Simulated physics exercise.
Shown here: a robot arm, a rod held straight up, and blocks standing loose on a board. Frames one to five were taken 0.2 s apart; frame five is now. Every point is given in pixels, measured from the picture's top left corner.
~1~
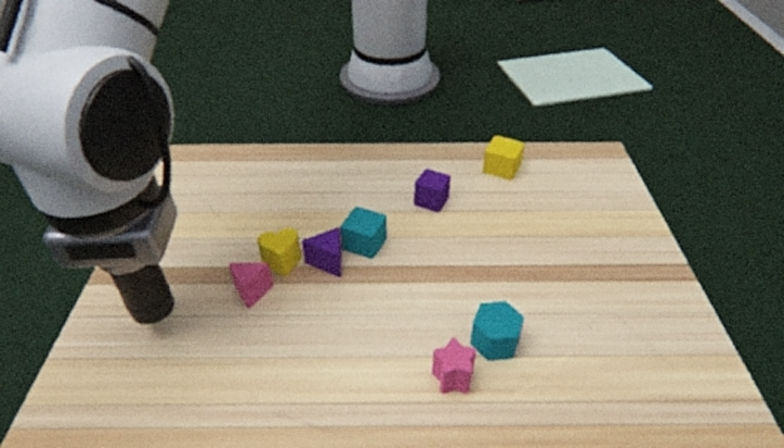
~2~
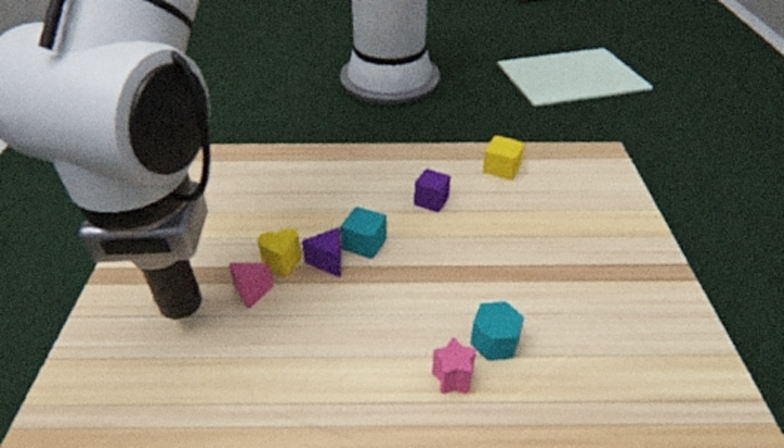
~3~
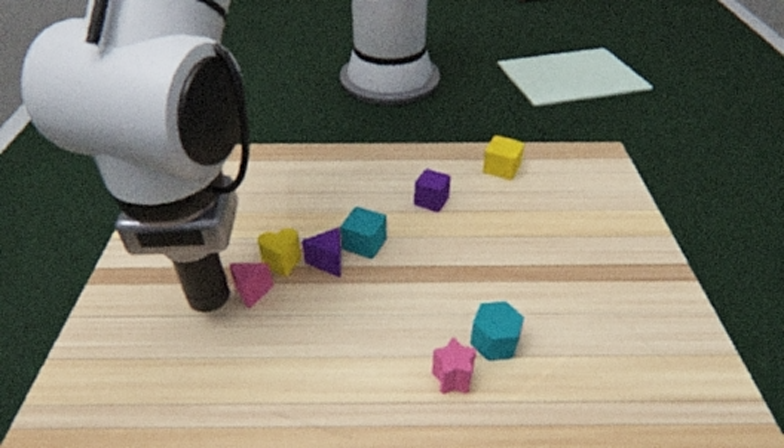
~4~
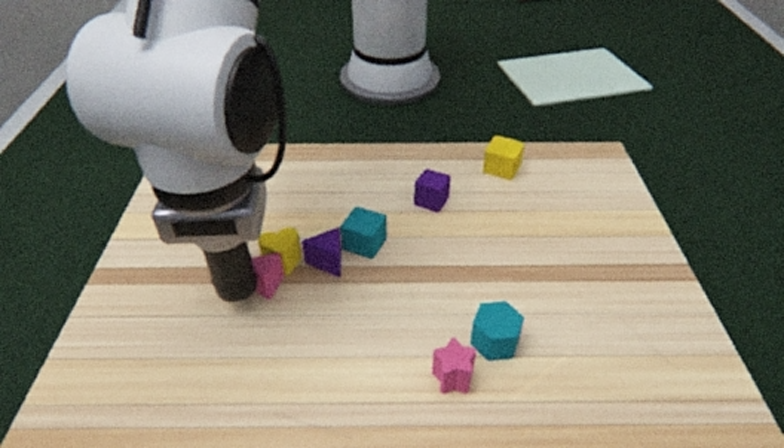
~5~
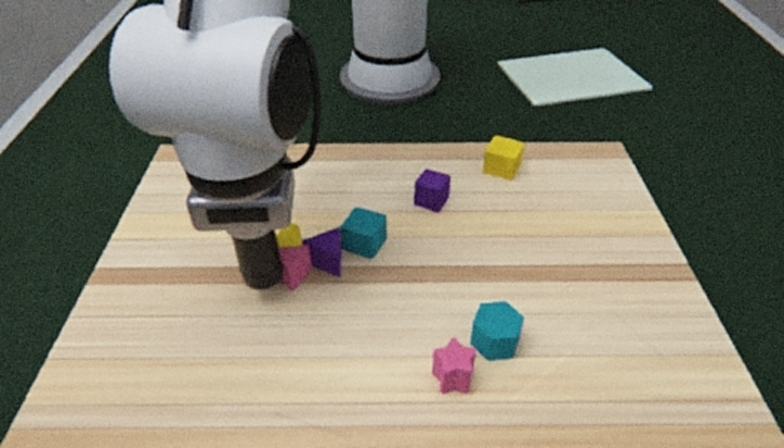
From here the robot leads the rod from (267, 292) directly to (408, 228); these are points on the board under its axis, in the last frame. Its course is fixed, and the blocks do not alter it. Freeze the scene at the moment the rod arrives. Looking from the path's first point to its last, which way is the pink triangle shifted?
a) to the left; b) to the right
My pick is b.
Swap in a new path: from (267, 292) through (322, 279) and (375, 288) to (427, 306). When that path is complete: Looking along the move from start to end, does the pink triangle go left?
That would be a yes.
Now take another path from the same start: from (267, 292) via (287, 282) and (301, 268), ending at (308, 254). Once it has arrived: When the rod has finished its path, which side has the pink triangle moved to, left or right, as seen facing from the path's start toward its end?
Facing from start to end, it will go to the right.
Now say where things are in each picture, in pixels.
Rod tip at (153, 309); block tops, yellow heart block at (278, 239); pink triangle at (247, 270); purple triangle at (326, 240); turquoise square piece at (364, 221); yellow square piece at (505, 147), in the first frame.
Rod at (181, 304); blocks unchanged, in the second frame.
Rod at (210, 298); blocks unchanged, in the third frame.
Rod at (237, 288); pink triangle at (262, 263), in the fourth frame.
Rod at (263, 276); yellow heart block at (286, 236); pink triangle at (289, 254); purple triangle at (326, 240); turquoise square piece at (364, 221); yellow square piece at (505, 147), in the fifth frame.
On the path given first. One third of the way, rod at (318, 253); yellow heart block at (290, 230), turned 20° anticlockwise; pink triangle at (349, 243), turned 20° clockwise; purple triangle at (339, 226), turned 20° anticlockwise; turquoise square piece at (369, 215), turned 30° clockwise.
Two thirds of the way, rod at (364, 232); yellow heart block at (291, 230), turned 20° anticlockwise; pink triangle at (389, 237), turned 75° clockwise; purple triangle at (343, 208), turned 40° anticlockwise; turquoise square piece at (385, 205), turned 15° clockwise.
At the end, rod at (409, 213); yellow heart block at (291, 230), turned 20° anticlockwise; pink triangle at (395, 235), turned 105° clockwise; purple triangle at (344, 208), turned 50° anticlockwise; turquoise square piece at (411, 183), turned 25° anticlockwise; yellow square piece in place.
